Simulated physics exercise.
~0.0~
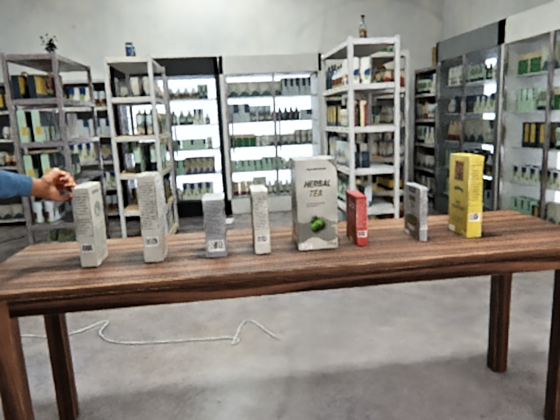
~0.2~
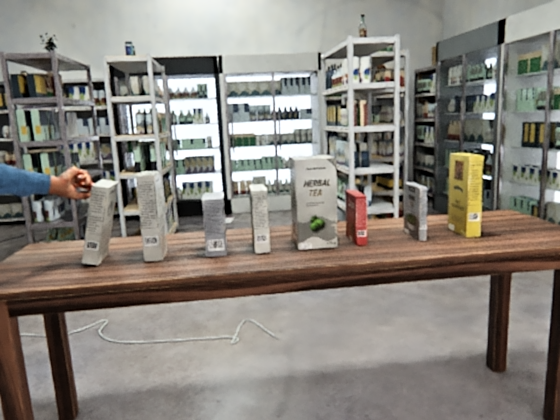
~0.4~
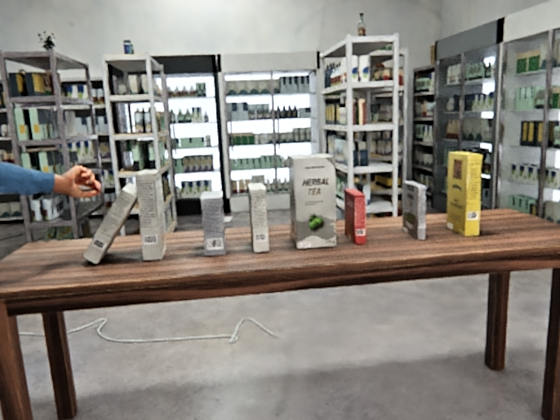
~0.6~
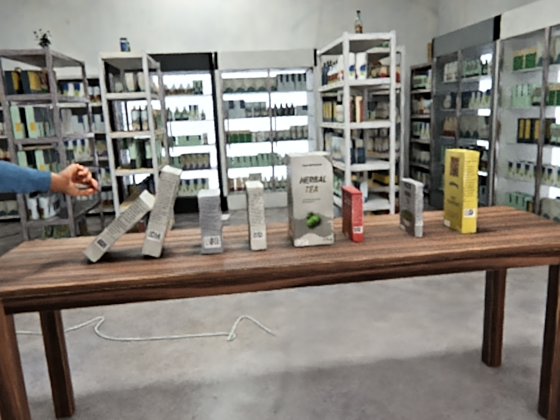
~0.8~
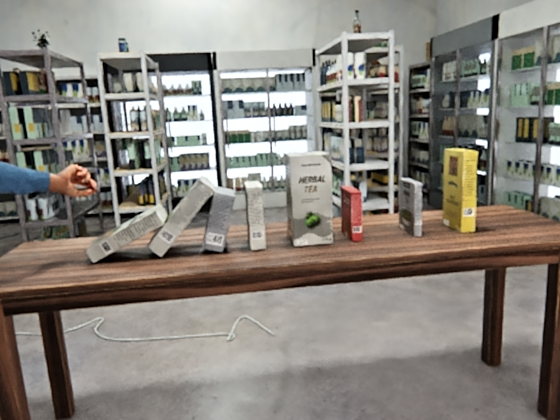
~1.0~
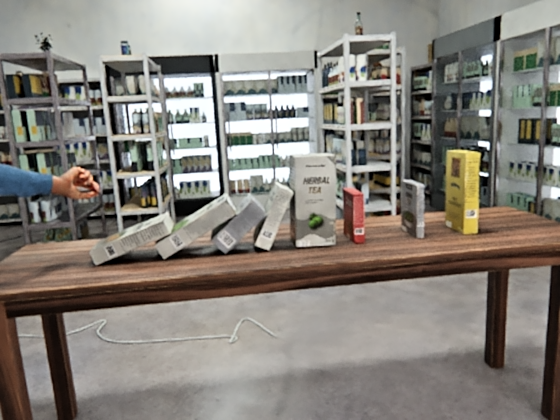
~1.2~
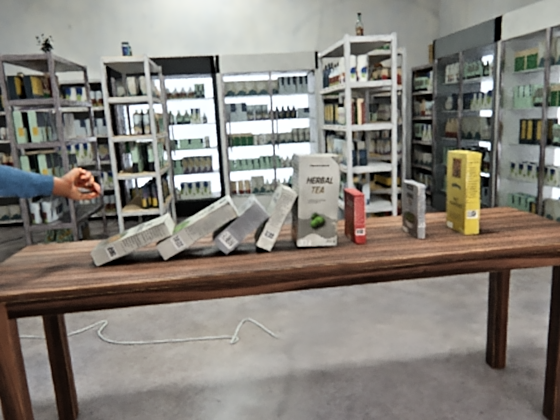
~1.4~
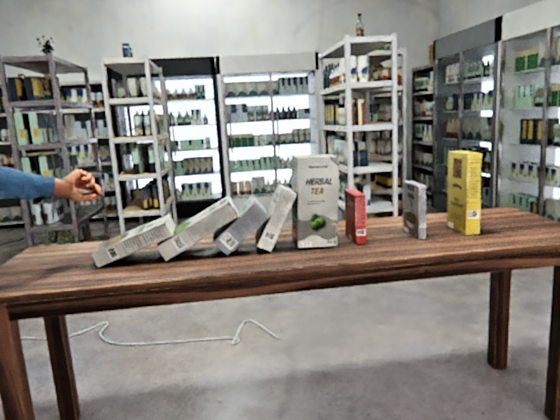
In the video, a hand at the left tips the first of eight boxes lined up on a wooden table, and it topples rightward into the next ones, leaving four boxes leaning in a slanted row against the upright herbal tea box, while the red and yellow boxes stay standing.
